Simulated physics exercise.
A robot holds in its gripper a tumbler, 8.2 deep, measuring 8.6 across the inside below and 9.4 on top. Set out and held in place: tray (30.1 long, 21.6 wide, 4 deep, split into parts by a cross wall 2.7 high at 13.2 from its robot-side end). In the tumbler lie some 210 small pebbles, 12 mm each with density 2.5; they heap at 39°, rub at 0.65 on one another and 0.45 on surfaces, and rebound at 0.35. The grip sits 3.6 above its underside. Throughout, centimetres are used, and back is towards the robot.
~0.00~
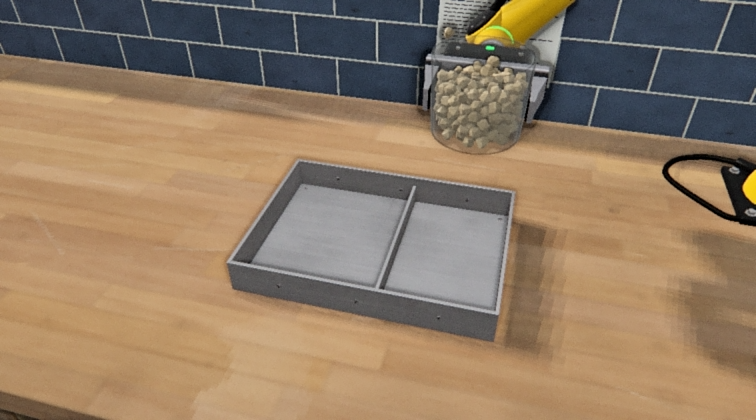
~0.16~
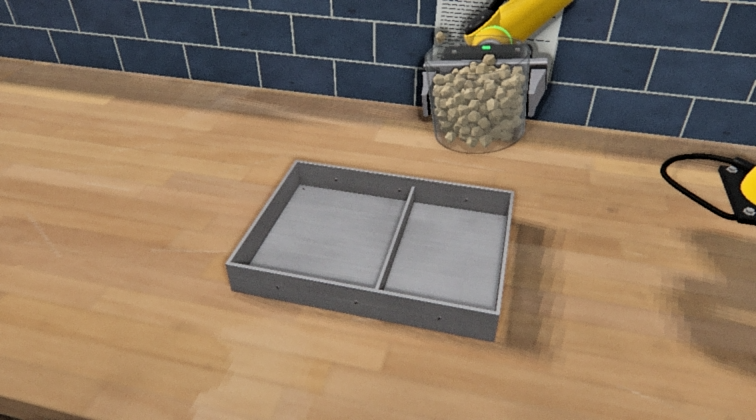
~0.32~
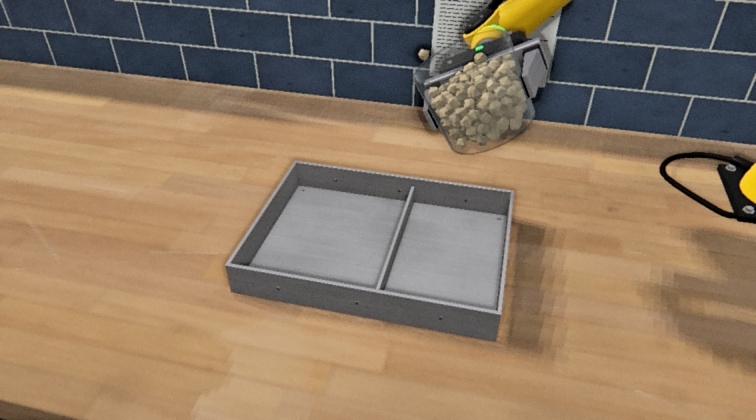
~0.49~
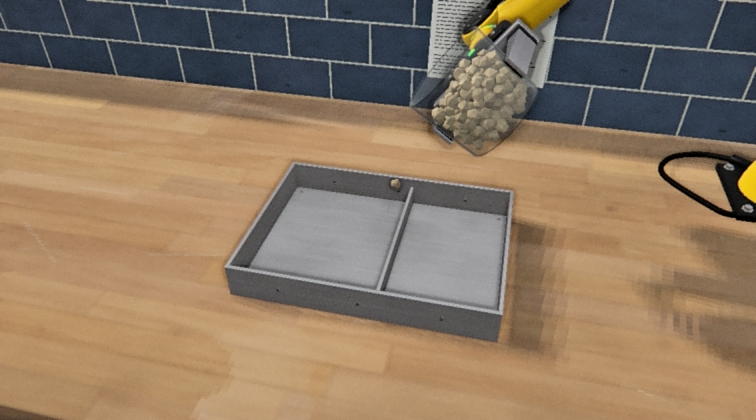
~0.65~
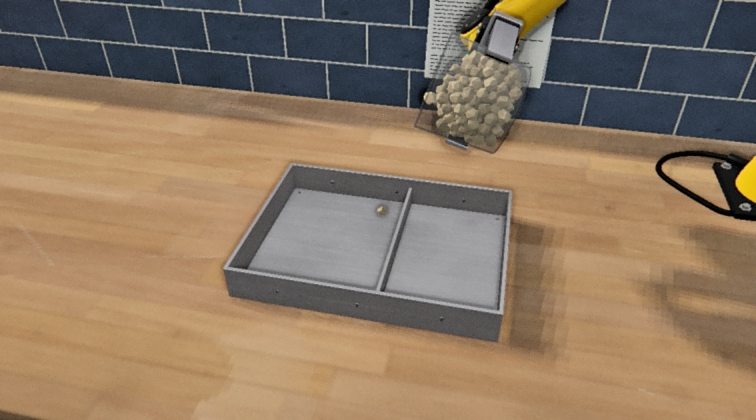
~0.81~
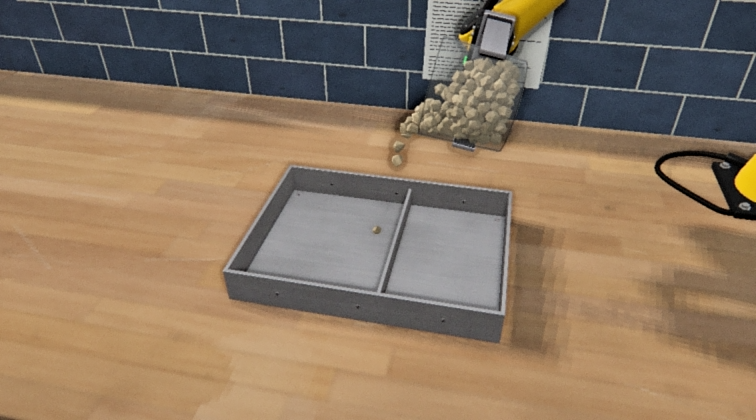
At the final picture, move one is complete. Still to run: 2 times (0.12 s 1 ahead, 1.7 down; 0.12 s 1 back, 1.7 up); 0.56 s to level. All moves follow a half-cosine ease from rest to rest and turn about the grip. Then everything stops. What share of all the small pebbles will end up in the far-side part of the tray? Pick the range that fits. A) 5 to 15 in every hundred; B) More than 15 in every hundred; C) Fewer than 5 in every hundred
A.
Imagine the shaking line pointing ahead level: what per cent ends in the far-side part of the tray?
Result: Approx. 20 %.
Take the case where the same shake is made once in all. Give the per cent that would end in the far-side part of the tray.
In that case it would be near 10 percent.
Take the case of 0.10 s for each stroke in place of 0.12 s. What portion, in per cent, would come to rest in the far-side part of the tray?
Roughly 10 percent would.
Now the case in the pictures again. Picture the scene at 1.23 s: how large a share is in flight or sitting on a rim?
Some 0 per cent.
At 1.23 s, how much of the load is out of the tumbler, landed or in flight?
10 %.
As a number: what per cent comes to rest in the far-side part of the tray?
Roughly 8 %.
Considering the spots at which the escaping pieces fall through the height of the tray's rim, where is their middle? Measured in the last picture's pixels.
They come through centred close to (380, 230).
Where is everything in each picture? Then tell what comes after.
In the first frame, tumbler middle at (479, 96), level; upper third of the load around (481, 86), from x 440 to 520, top at y 35; 213 in the tumbler.
In the second frame, tumbler middle at (478, 96), tilted 8° forward; upper third of the load around (482, 84), from x 440 to 520, top at y 35.
In the third frame, tumbler middle at (477, 95), tilted 28° forward; upper third of the load around (488, 83), from x 425 to 520, top at y 55; 212 in the tumbler, 1 in flight or on a rim.
In the fourth frame, tumbler middle at (475, 96), tilted 52° forward; upper third of the load around (486, 80), from x 395 to 520, top at y 55; 212 in the tumbler, 1 in the far-side part.
In the fifth frame, tumbler middle at (473, 96), tilted 72° forward; upper third of the load around (483, 80), from x 380 to 515, top at y 60; 212 in the tumbler, 1 in the far-side part.
In the sixth frame, tumbler middle at (473, 97), tilted 80° forward; upper third of the load around (490, 85), from x 375 to 515, top at y 65; 208 in the tumbler, 1 in the far-side part, 4 in flight or on a rim.
By 1.23 s, tilted 80° forward, highest piece 25 above the table; 196 in the tumbler, 16 in the far-side part, 1 in flight or on a rim.
By 1.64 s, tilted 24° forward, highest piece 25 above the table; 196 in the tumbler, 17 in the far-side part.
By 2.05 s, level, highest piece 27 above the table; 196 in the tumbler, 17 in the far-side part.
By 3.10 s, level, highest piece 27 above the table; 196 in the tumbler, 17 in the far-side part.
Final count, 196 in the tumbler, 17 in the far-side part. That is 8 % in the far-side part of the tray.
